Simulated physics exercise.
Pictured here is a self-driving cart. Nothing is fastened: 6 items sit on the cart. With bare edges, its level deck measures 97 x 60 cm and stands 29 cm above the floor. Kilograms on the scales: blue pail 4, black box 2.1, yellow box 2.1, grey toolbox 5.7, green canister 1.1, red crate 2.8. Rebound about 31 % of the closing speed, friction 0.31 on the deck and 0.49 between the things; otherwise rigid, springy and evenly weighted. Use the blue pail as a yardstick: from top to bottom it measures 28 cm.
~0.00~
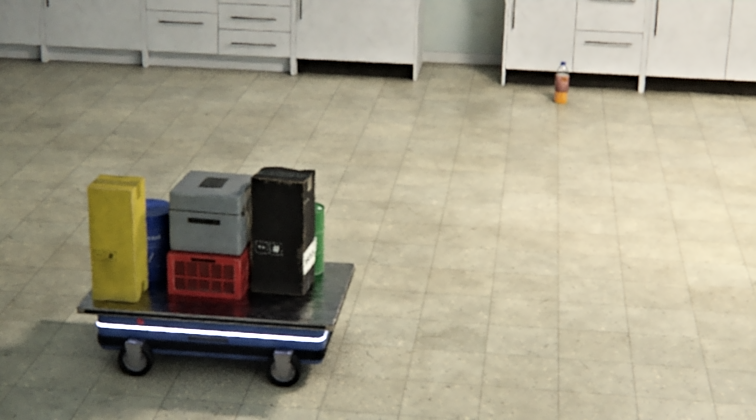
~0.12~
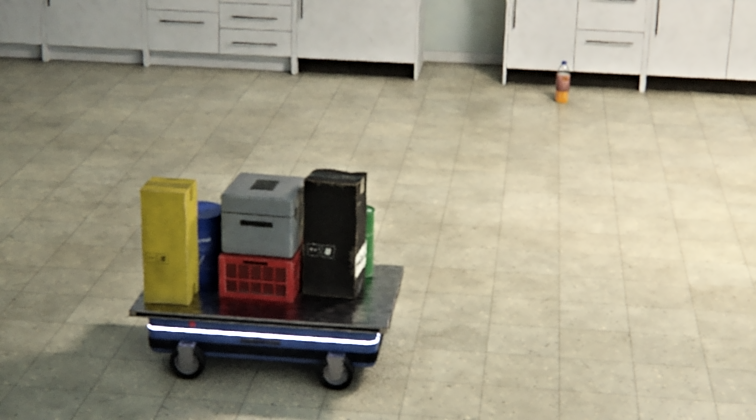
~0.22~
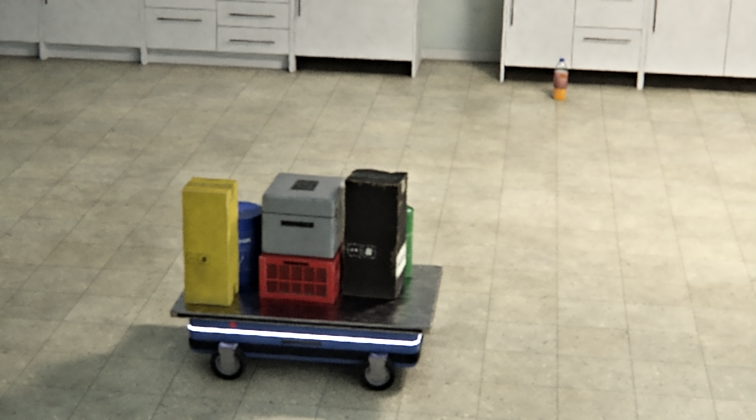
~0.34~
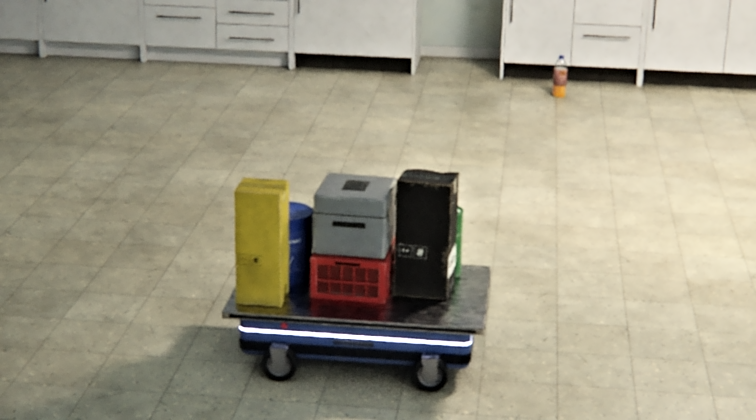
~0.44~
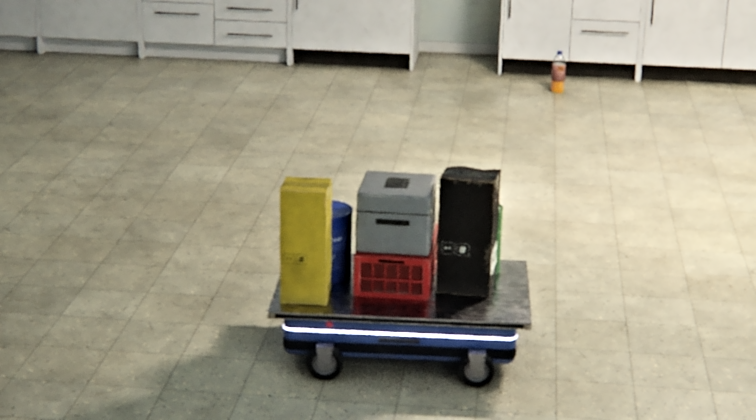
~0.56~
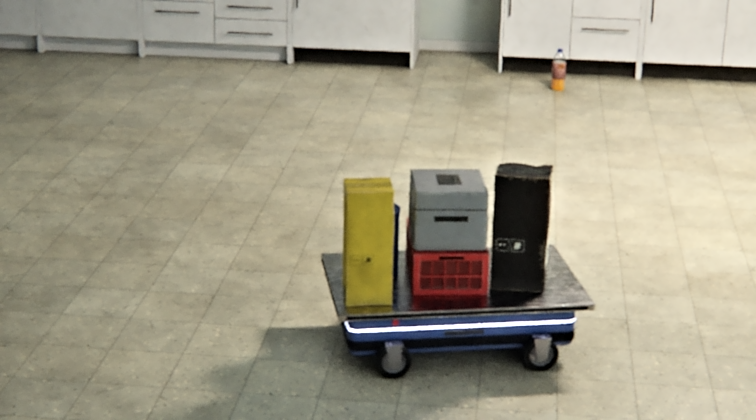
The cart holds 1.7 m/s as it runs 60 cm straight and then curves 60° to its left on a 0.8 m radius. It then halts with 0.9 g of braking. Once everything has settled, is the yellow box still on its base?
Chances are it goes past its balance point.
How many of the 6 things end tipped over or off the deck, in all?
That makes 3.
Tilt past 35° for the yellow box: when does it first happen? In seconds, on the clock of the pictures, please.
Answer: About 1.2 s.
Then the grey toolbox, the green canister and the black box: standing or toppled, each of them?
Outcome noted - the grey toolbox survives without falling, the green canister ends up fallen, the black box ends up fallen.
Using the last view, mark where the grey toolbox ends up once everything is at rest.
Look near (648, 146) and you'll find it.
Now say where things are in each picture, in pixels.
In the first picture, 0 cm covered; yellow box (118, 238).
In the second picture, 20 cm covered; grey toolbox (265, 214).
In the third picture, 37 cm covered; red crate (307, 261).
In the fourth picture, 58 cm covered; black box (426, 234); grey toolbox (356, 215).
In the fifth picture, 75 cm covered, turned 3°; red crate (397, 259).
In the sixth picture, 95 cm covered, turned 15°; yellow box (368, 242).
By 0.86 s, 146 cm covered, turned 51°; black box now off the deck; yellow box 9 cm from its spot near (520, 231); green canister tilted 4°.
By 1.16 s, 189 cm covered, turned 60°; yellow box and green canister now off the deck; grey toolbox 23 cm from its spot; red crate 21 cm from its spot.
By 1.46 s, 190 cm covered, turned 60°, stopped; grey toolbox 36 cm from its spot; red crate 34 cm from its spot; blue pail 28 cm from its spot.
When it is over (1.9 s), off the deck and tipped over, black box, yellow box and green canister; not toppled but over 10 cm from the start, blue pail, grey toolbox and red crate.
